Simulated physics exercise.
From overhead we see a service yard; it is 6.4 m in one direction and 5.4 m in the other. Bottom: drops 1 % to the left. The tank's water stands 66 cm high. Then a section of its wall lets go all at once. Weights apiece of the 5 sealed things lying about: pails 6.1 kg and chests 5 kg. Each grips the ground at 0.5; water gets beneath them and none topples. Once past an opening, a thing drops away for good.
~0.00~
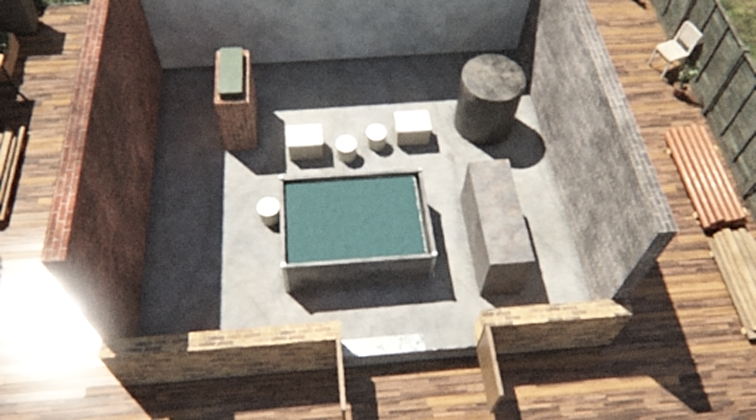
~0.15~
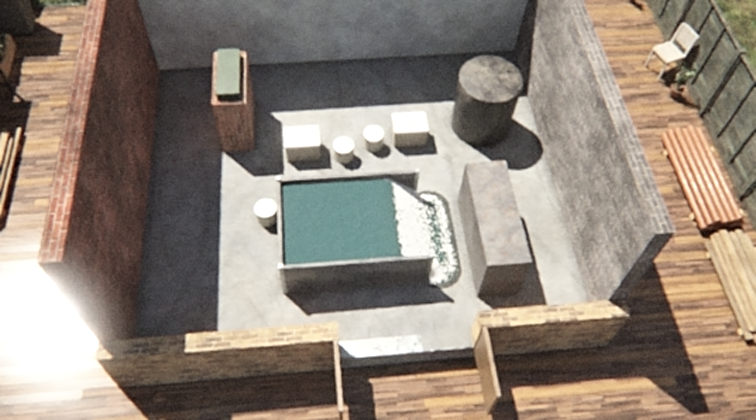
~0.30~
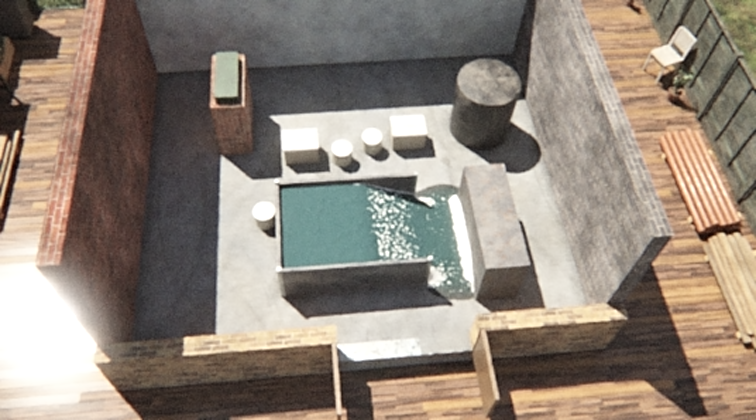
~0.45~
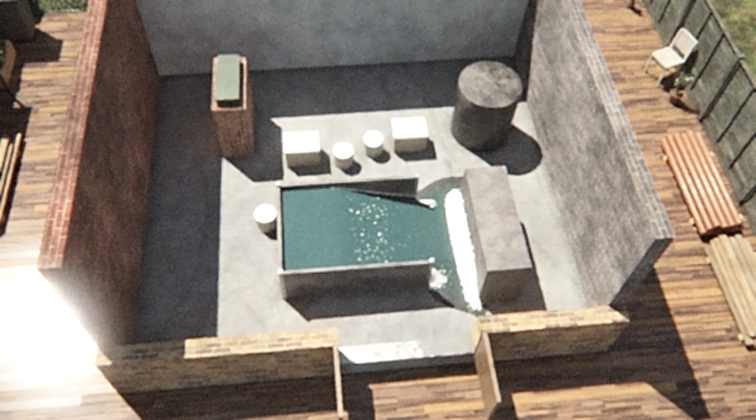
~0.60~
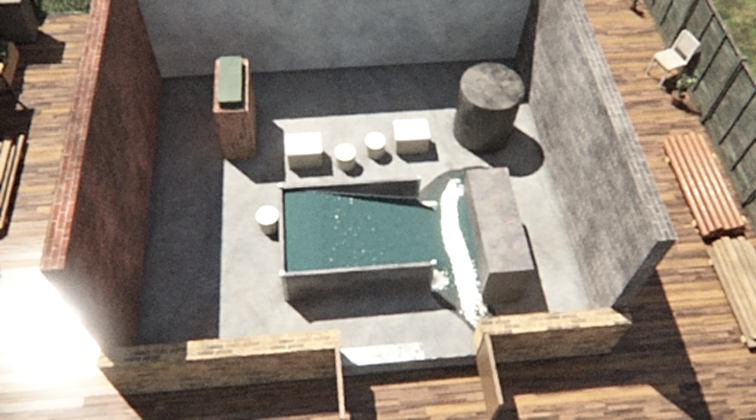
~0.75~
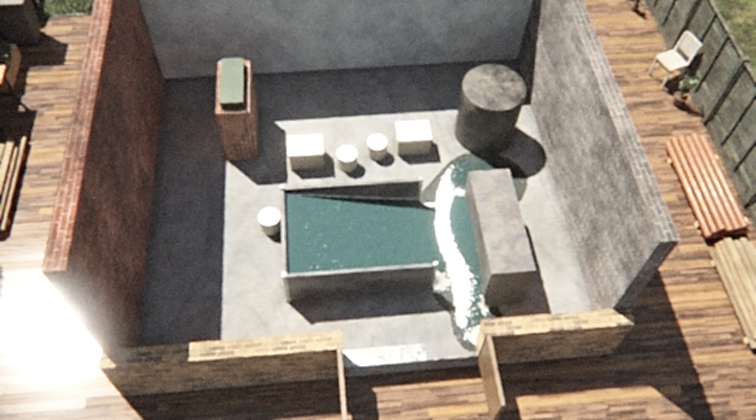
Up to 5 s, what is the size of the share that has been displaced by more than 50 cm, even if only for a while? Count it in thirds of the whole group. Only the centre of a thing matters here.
The portion is beneath a third.
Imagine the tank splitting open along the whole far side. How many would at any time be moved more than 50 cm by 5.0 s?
That gives 4 of them.
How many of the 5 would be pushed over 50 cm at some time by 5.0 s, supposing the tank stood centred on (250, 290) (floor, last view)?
Result: 2.
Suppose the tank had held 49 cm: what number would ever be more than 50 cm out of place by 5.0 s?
Then the count would be 1.
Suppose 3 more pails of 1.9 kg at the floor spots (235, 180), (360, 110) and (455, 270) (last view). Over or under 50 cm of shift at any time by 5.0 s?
First falls shy, second exceeds it, third exceeds it.
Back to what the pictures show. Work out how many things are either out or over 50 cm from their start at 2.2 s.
By that time the total stands at 1.
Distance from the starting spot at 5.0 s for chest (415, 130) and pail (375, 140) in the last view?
Shifts in order: 200 cm; 0 cm.
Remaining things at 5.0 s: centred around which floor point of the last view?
Around (317, 168).
After 1.1 s 0 of 5 are over 50 cm from their spots; 0 afloat.
After 2.2 s 1 of 5 are over 50 cm from their spots; 1 afloat.
After 3.5 s 1 of 5 are over 50 cm from their spots; 0 afloat.
After 5.0 s 1 of 5 are over 50 cm from their spots, and 1 have been at some point; 1 afloat.
